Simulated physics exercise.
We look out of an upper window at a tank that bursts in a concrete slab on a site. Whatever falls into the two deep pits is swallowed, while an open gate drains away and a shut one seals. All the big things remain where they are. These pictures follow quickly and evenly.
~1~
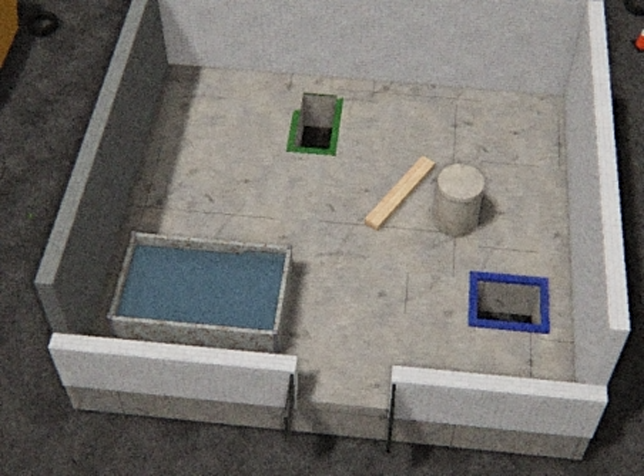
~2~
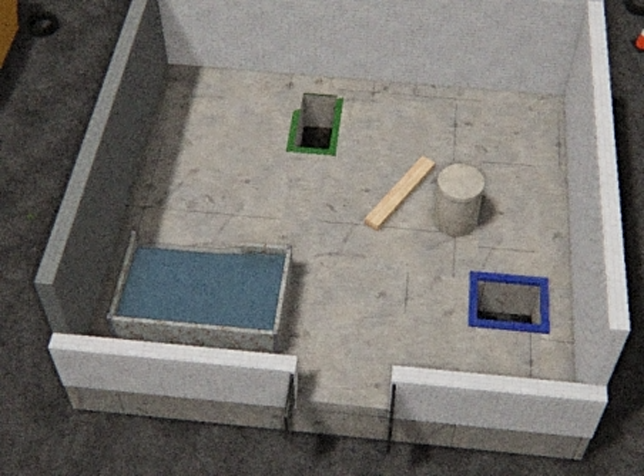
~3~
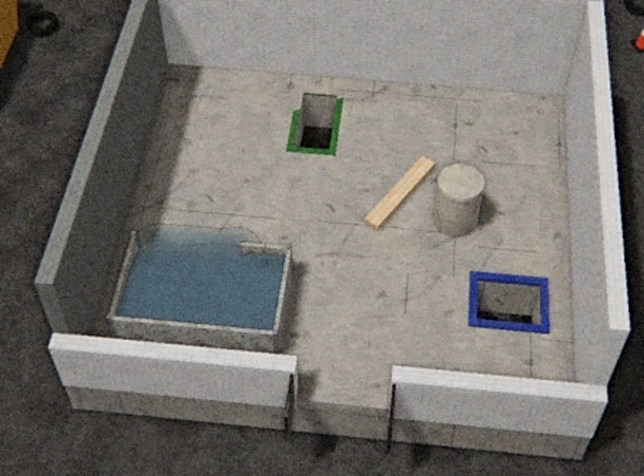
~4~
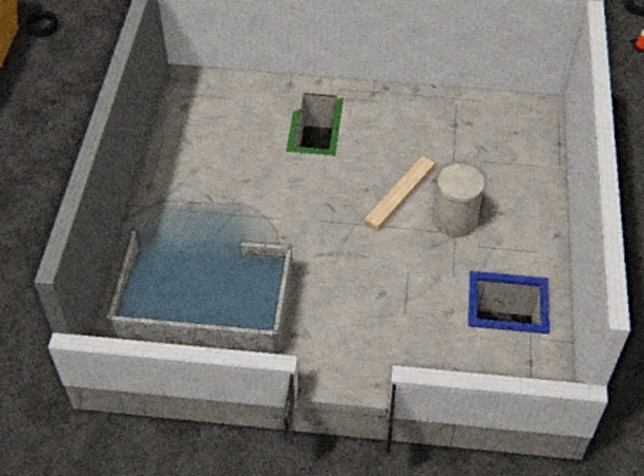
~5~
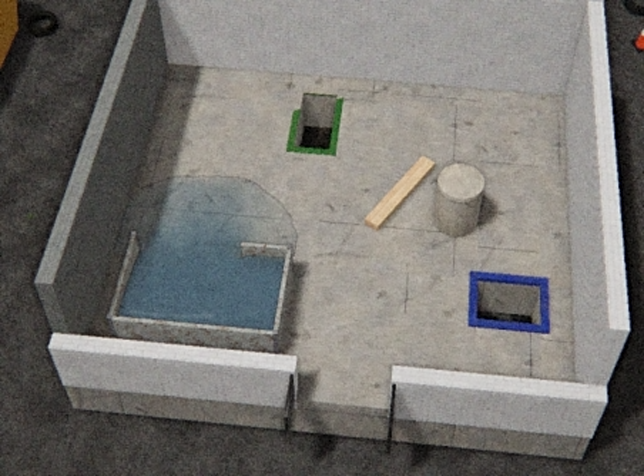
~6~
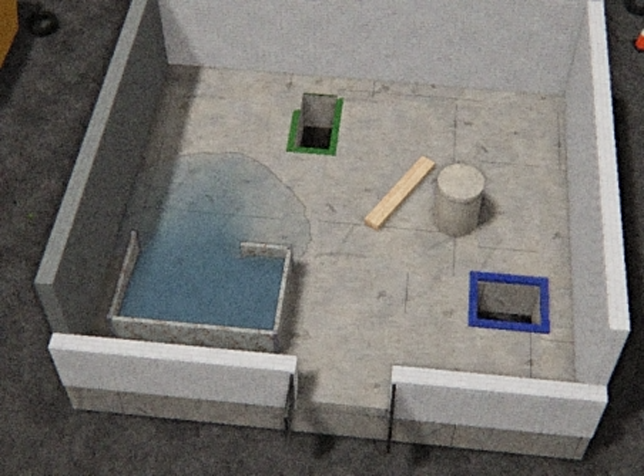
Blue water fills an open rectangular tank at the lower left of a pale, walled concrete slab, seen from a high window looking down. A green-edged square opening lies near the back, a blue-edged one at the lower right, with a wooden plank and a grey cylinder between them. The tank's far side gives way and water pours out, spreading backward across the floor in a widening, rounded sheet.
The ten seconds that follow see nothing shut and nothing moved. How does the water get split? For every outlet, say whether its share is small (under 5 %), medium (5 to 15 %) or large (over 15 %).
Result - gate: Small; blue pit: Small; green pit: Large.
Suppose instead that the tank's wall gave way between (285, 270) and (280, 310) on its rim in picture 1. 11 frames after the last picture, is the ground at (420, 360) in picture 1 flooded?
Answer: Awash.
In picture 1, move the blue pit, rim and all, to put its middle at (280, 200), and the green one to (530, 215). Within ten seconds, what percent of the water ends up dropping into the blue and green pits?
For blue, 8 in a hundred; for green, 14 in a hundred.
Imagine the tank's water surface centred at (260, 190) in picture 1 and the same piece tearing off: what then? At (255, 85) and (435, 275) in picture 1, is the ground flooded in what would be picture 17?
I'd say the first one's soaked and the second one's left untouched.
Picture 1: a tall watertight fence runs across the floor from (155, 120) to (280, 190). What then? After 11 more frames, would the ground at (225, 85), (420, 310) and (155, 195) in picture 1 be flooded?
Untouched, untouched, swamped.
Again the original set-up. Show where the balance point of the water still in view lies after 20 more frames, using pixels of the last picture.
Roughly at (220, 183).
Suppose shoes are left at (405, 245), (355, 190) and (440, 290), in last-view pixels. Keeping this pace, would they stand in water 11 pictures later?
Point 1: Unwetted; point 2: Inundated; point 3: Unwetted.
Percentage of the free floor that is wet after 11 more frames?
Some 30 per cent.
A moment on, water covers 25 % of the floor; the gate 0 %, the blue pit 0 %, the green pit 0 %.
Next, water covers 30 % of the floor; the gate 0 %, the blue pit 0 %, the green pit 3 %.
Then, water covers 35 % of the floor; the gate 0 %, the blue pit 0 %, the green pit 9 %.
Later, water covers 55 % of the floor; the gate 0 %, the blue pit 0 %, the green pit 30 %.
In the end, water covers 70 % of the floor; the gate 0 %, the blue pit 0 %, the green pit 41 %.
